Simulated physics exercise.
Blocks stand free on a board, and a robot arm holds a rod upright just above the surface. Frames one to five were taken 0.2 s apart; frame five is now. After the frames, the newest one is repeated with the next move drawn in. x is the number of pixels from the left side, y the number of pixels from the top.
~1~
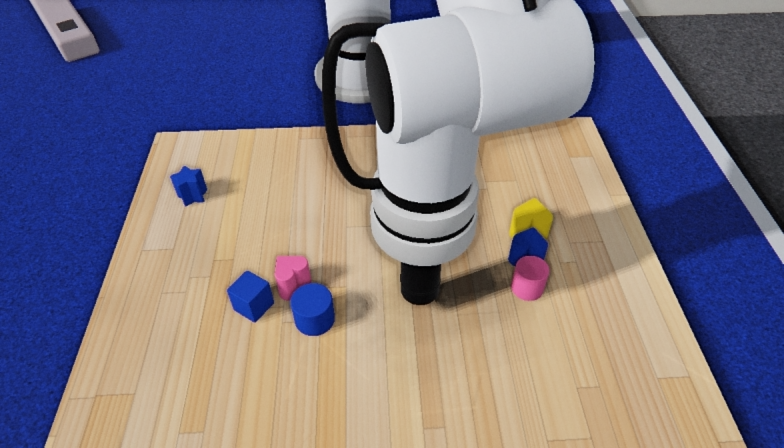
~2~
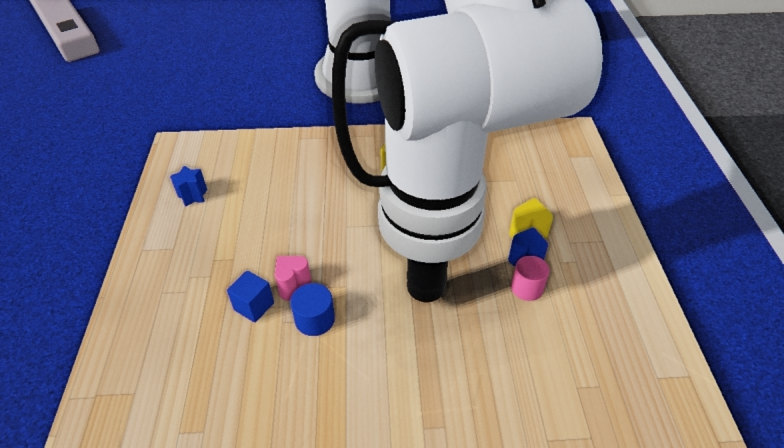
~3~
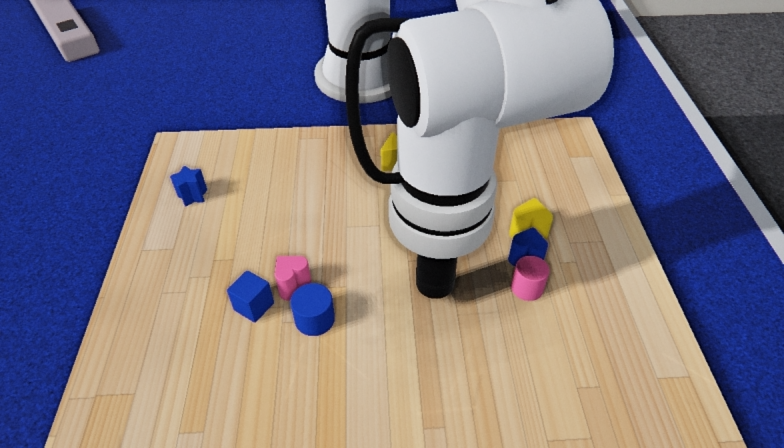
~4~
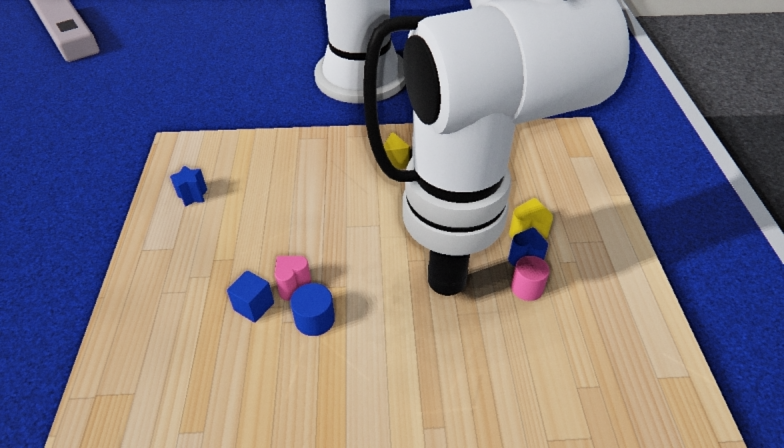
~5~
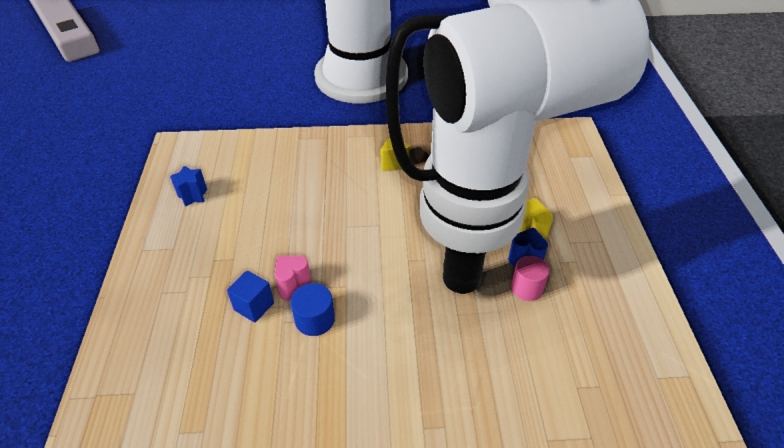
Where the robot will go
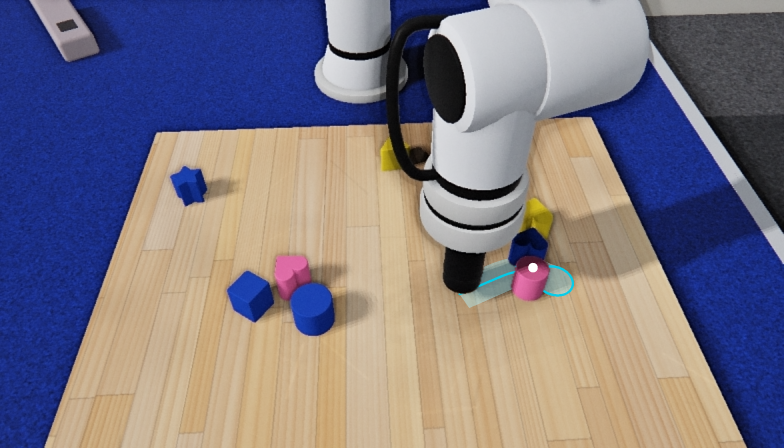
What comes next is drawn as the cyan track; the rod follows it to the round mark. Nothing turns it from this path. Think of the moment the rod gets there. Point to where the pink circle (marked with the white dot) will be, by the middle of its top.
Expect it around (586, 285).
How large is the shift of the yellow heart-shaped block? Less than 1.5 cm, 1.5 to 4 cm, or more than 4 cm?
It falls in the under 1.5 cm band.
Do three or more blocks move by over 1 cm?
Final answer: No.
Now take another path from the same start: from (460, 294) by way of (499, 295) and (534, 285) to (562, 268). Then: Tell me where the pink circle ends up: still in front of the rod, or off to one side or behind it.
When the path ends, it will sit ahead of the rod.
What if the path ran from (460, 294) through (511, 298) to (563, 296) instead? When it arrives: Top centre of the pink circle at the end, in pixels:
The middle of its top is at (583, 253).
The line goes from (460, 294) through (490, 281) and (520, 271) to (554, 281); the dot is on the pink circle.
The first path, step by step. One third of the way, rod at (493, 267); nothing pushed yet.
Two thirds of the way, rod at (524, 257); blue heart-shaped block at (539, 232), turned 15° clockwise; pink circle at (556, 269).
At the end, rod at (559, 266); blue heart-shaped block at (550, 232); pink circle at (586, 284); yellow heart-shaped block at (538, 211), turned 20° anticlockwise.
